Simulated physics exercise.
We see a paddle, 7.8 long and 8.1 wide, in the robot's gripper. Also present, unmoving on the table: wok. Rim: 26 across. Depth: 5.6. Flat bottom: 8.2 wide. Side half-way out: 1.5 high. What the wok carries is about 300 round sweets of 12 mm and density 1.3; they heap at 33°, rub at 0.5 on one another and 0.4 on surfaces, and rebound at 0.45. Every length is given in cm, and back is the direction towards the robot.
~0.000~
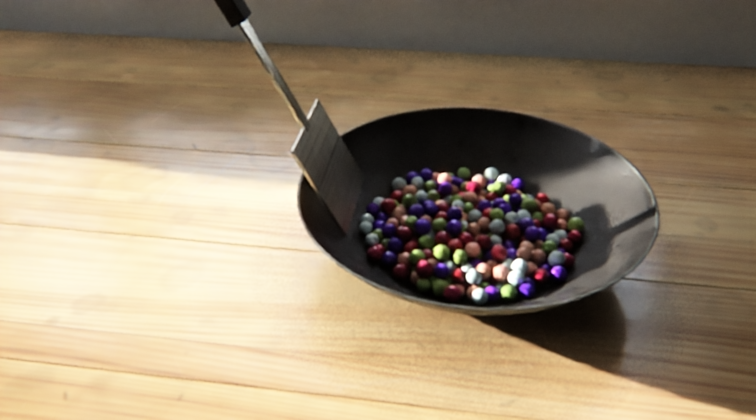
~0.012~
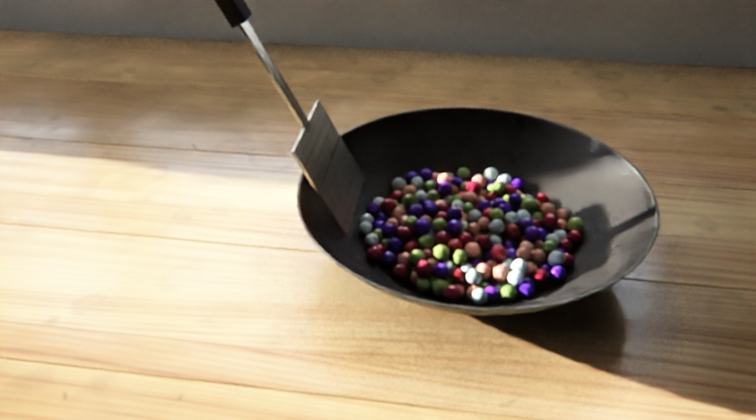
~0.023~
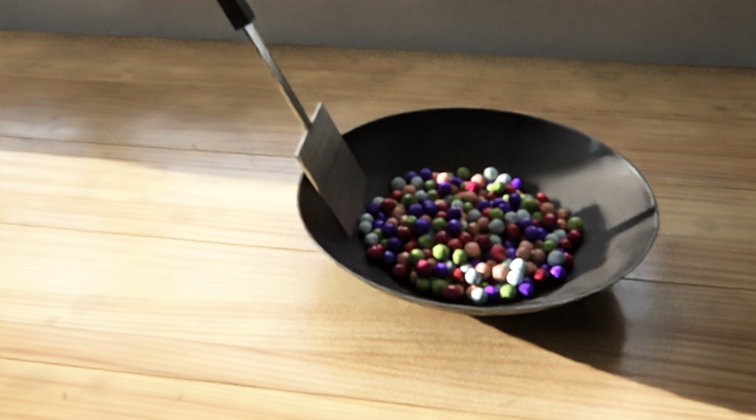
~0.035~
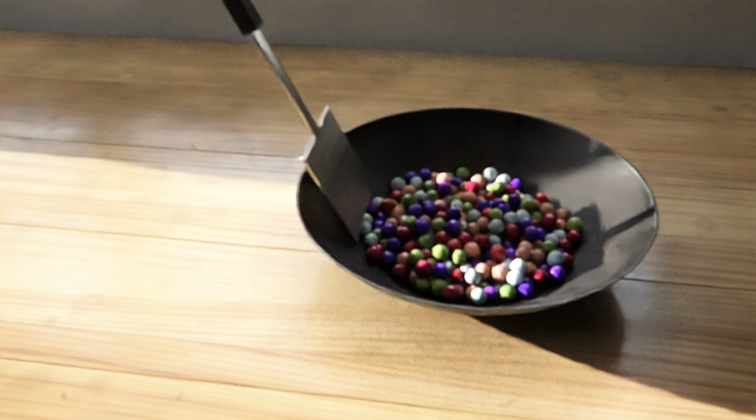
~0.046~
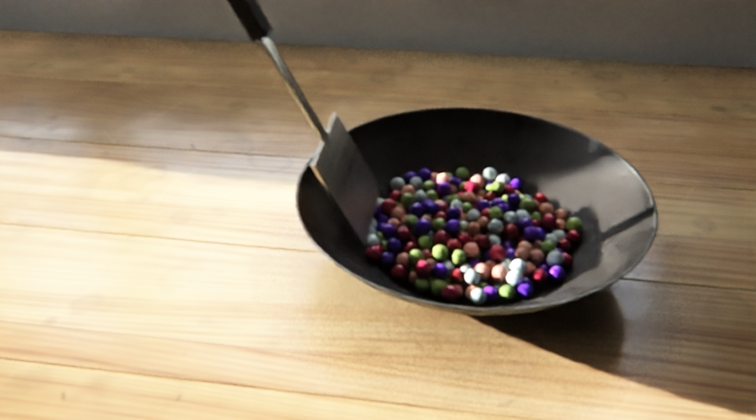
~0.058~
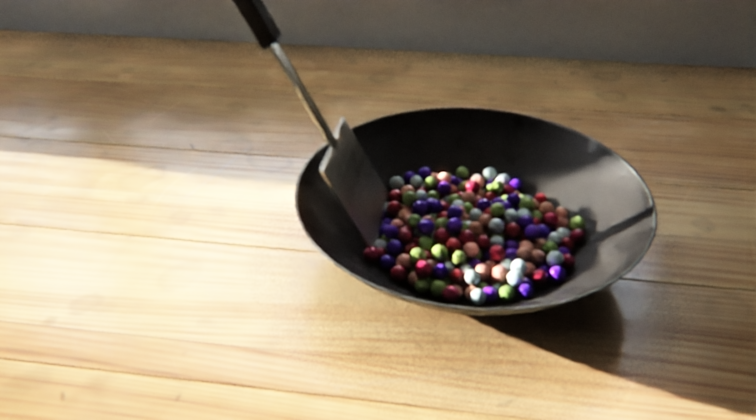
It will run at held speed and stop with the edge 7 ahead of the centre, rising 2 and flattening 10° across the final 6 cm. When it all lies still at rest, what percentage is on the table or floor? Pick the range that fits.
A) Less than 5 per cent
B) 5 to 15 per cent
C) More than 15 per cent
The answer is B.
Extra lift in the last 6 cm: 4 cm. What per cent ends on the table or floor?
Roughly 5 percent of it.
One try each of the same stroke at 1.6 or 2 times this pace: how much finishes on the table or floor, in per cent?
I'd say near 25 and then near 40 per cent.
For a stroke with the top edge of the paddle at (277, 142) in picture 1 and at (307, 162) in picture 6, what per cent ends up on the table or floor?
Some 10 per cent.
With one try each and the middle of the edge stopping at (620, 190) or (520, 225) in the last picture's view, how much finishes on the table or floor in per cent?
Roughly 45 and 0 per cent.
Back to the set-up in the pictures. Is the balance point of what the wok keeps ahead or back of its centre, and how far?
5.0 cm ahead.
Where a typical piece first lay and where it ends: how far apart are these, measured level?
6 cm.
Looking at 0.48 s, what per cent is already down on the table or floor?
My estimate is roughly 6 %.
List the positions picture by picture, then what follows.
The first picture shows paddle top edge at (305, 124), sloping 63°; upper third of the load around (463, 224), from x 365 to 575, top at y 175; 301 in the wok.
The second picture shows paddle top edge at (305, 124), sloping 63°; upper third of the load around (463, 224), from x 365 to 575, top at y 175.
The third picture shows paddle top edge at (309, 127), sloping 63°; upper third of the load around (462, 224), from x 365 to 575, top at y 175.
The fourth picture shows paddle top edge at (316, 132), sloping 63°; upper third of the load around (462, 224), from x 365 to 575, top at y 175.
The fifth picture shows paddle top edge at (324, 137), sloping 63°; upper third of the load around (462, 225), from x 370 to 575, top at y 175.
The sixth picture shows paddle top edge at (332, 142), sloping 63°; upper third of the load around (466, 223), from x 370 to 575, top at y 175; 301 in the wok.
By 0.15 s, sloping 63°, highest piece 5 above the table; 301 in the wok.
By 0.24 s, sloping 59°, highest piece 7 above the table; 301 in the wok.
By 0.48 s, sloping 53°, highest piece 6 above the table; 278 in the wok, 21 on the table or floor, 2 on the blade or in flight.
By 1.53 s, sloping 53°, highest piece 6 above the table; 278 in the wok, 23 on the table or floor.
Final count, 278 in the wok, 23 on the table or floor. That is 8 % on the table or floor.
